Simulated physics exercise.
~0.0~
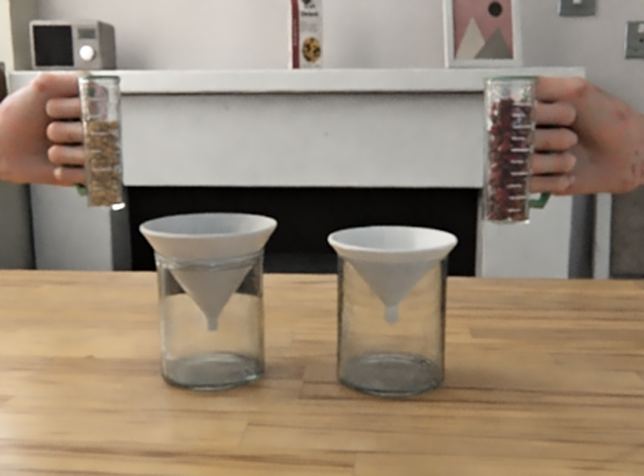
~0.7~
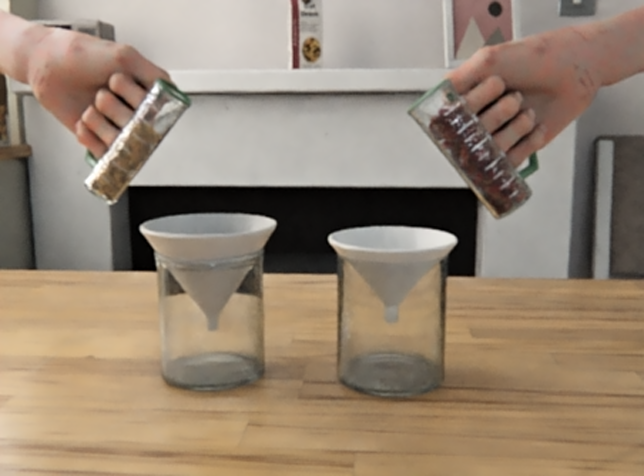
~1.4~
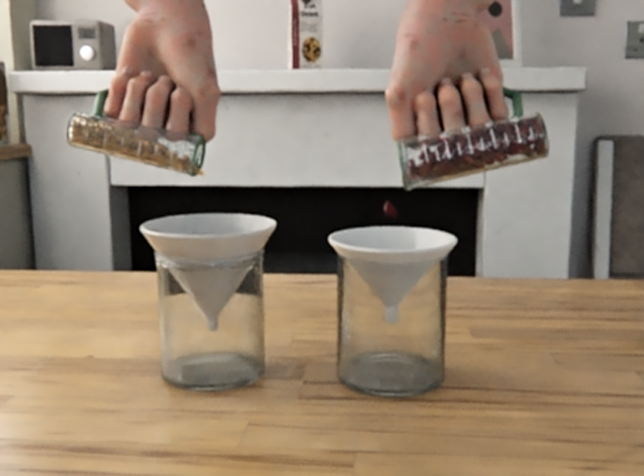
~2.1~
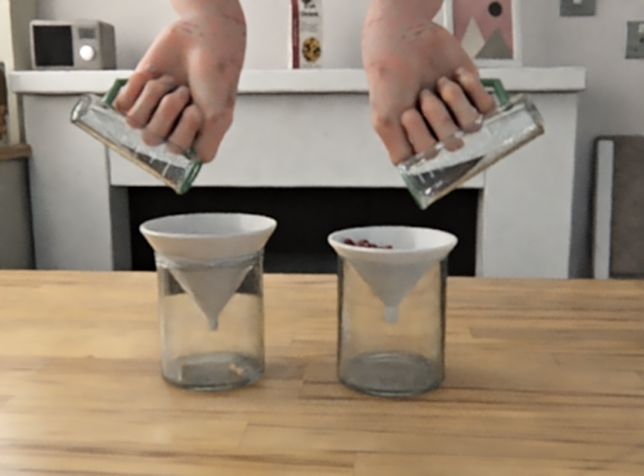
Two hands tipping small glass cups of dried bits over white funnels, both loads jamming, only a few left bits reaching the jar.
